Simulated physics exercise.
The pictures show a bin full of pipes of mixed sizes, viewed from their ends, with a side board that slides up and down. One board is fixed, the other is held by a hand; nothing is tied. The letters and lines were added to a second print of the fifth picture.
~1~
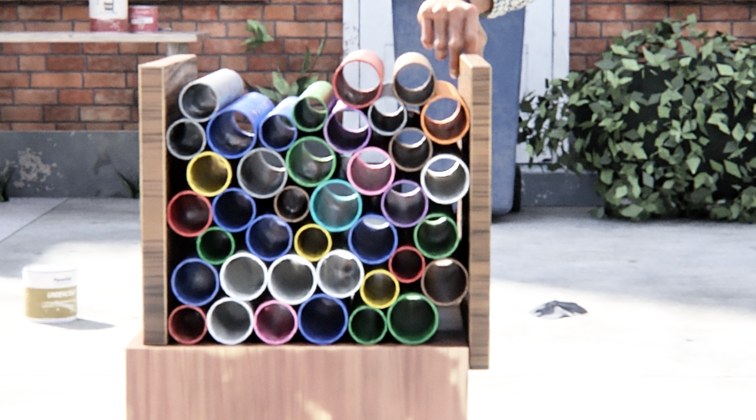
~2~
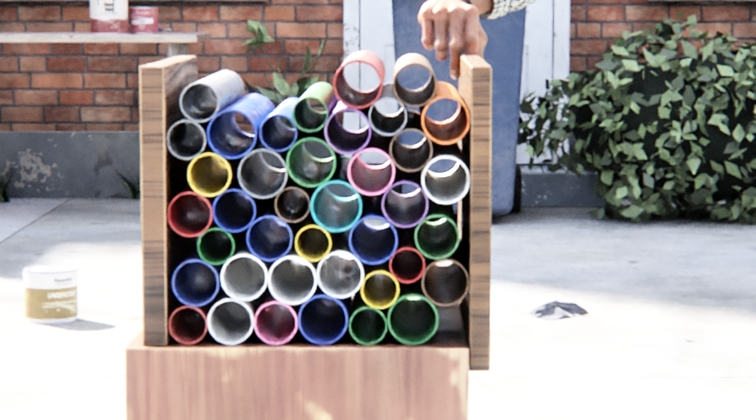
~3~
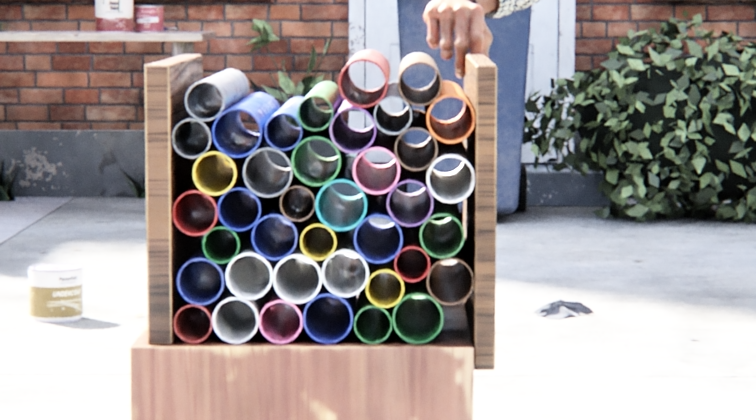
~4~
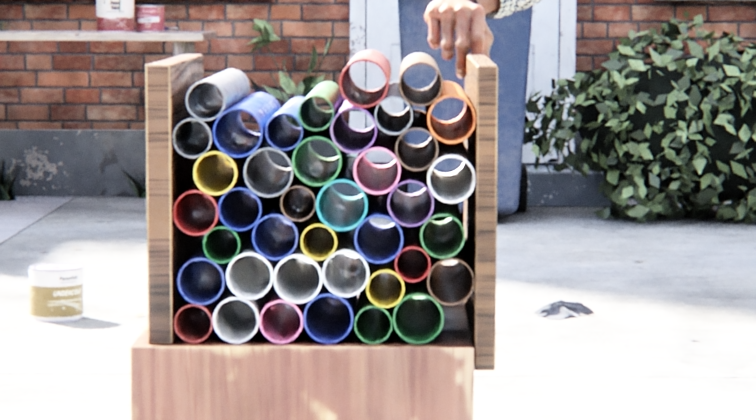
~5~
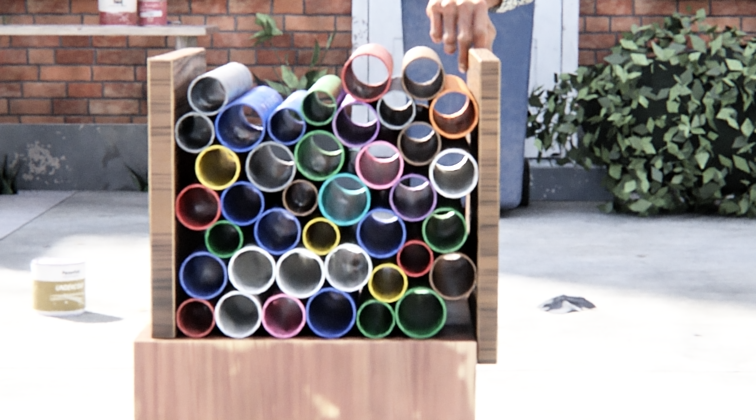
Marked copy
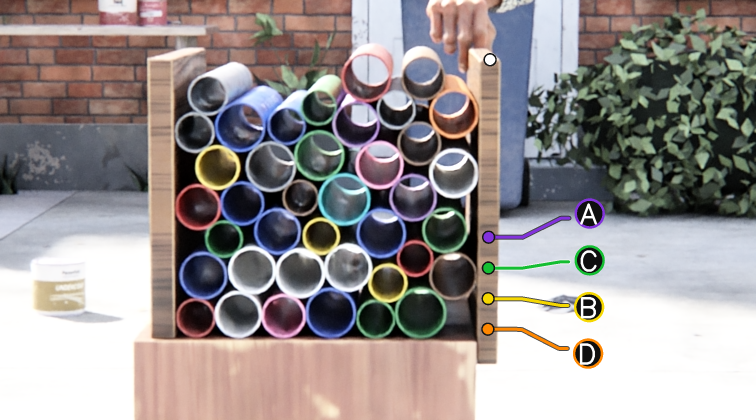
A hand stays gripping behind the right board while the stacked colourful pipes barely shift.
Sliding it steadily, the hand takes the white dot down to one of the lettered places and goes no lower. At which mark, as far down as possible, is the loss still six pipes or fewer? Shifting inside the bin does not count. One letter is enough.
Stop at A.
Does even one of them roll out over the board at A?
Yes.
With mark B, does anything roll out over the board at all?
At B: Yes.
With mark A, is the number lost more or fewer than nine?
Fewer than nine.
On the marked copy, A at (488, 237); B at (488, 299); C at (488, 268); D at (487, 329); the white dot at (490, 60).
Following A. Soon after the start, top of the board (479, 138).
Later, top of the board (478, 227).
In the end, top of the board (478, 236), six out over the board.
As for the rest, B more than six out over the board; C more than six out over the board; D more than six out over the board.
